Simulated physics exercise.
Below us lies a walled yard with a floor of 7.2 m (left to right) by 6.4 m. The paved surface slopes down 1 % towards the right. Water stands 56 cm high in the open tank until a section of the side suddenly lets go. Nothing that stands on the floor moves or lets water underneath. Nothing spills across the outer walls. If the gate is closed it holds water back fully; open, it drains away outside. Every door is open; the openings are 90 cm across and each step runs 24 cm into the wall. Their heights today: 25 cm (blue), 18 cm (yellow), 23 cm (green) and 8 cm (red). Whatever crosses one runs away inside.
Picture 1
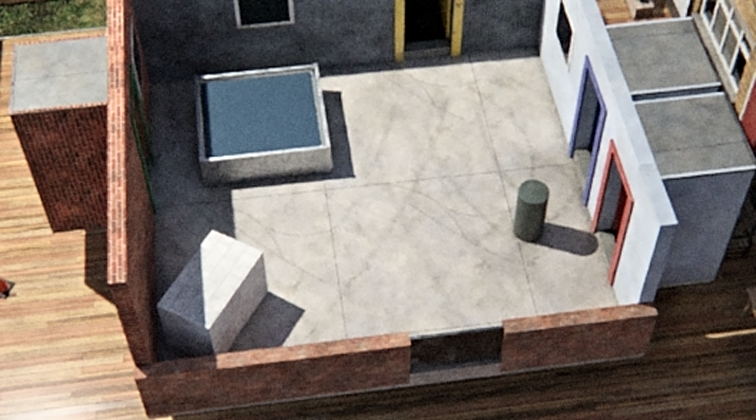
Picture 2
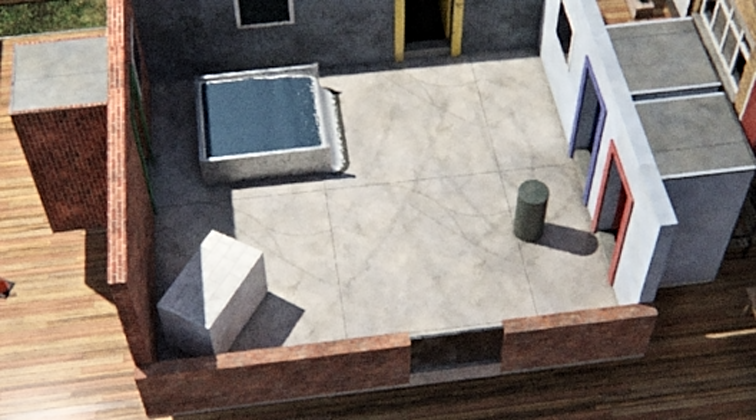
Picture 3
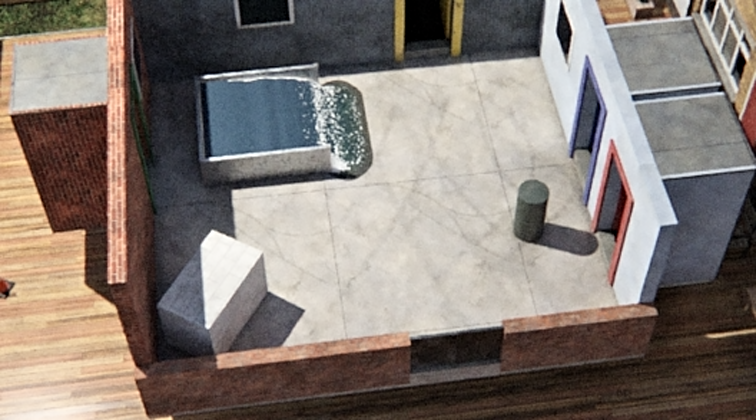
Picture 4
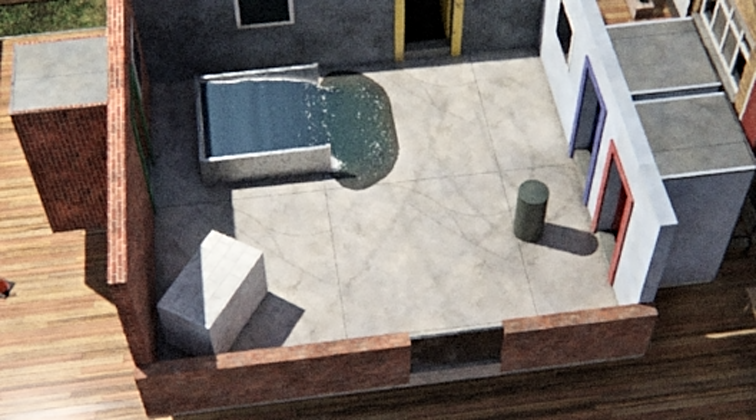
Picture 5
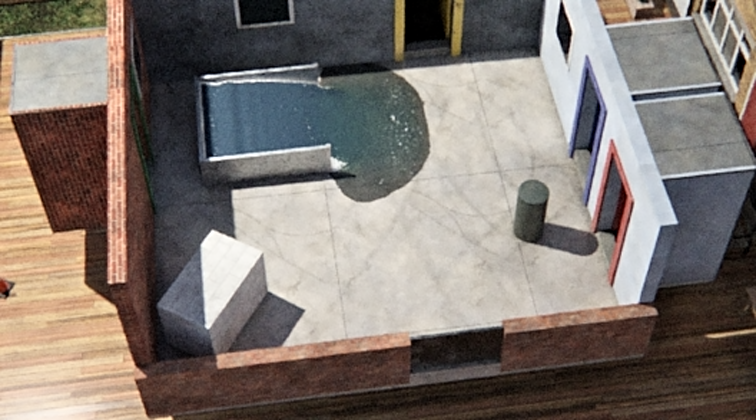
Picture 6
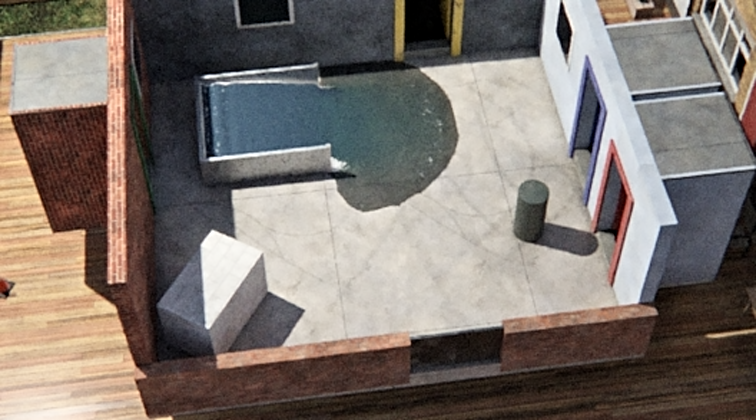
A walled yard with a pale, cracked paved floor is seen from high above, the view staying still, with wooden boards outside its brick and grey walls. An open tank of blue water stands at upper left, a white block at lower left, a dark green cylinder right of centre, and yellow, purple and red doorways beyond. The tank's right side opens and water pours out, foaming at first, then spreading rightward in a widening, rounded dark sheet.
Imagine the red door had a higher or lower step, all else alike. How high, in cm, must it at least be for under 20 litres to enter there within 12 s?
About 8 cm.
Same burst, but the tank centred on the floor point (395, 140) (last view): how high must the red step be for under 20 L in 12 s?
Then roughly 7.5 cm.
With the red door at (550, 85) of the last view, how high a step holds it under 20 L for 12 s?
About 24 cm.
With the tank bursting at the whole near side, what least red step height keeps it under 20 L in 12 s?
Some 13.0 cm.
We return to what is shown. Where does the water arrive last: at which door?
The green one.
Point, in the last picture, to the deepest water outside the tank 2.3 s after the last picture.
Around (505, 67).
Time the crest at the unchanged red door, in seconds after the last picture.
Near 8.0 s.
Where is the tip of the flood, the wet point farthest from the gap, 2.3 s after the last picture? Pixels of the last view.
Near (612, 316).
Then, 0.7 s after the last picture water covers 35 % of the floor, deepest (24 cm) near (332, 160); it has not reached the red door.
Then, 2.3 s after the last picture water covers 45 % of the floor, deepest (32 cm) near (505, 67); 8 cm at the red door, 0 litres in over its 8 cm step.
Then, 11.3 s after the last picture water covers 95 % of the floor, deepest (10 cm) near (160, 390); 8 cm at the red door, 18 litres in over its 8 cm step.
At the red door as built, the water peaked near 12 cm, 7.9 s after the last picture.
Run again over the same 12 s with other heights there, 38 litres in over 6.5 cm, 5 litres over 10 cm. The limit of 20 litres is kept from about 8 cm up.
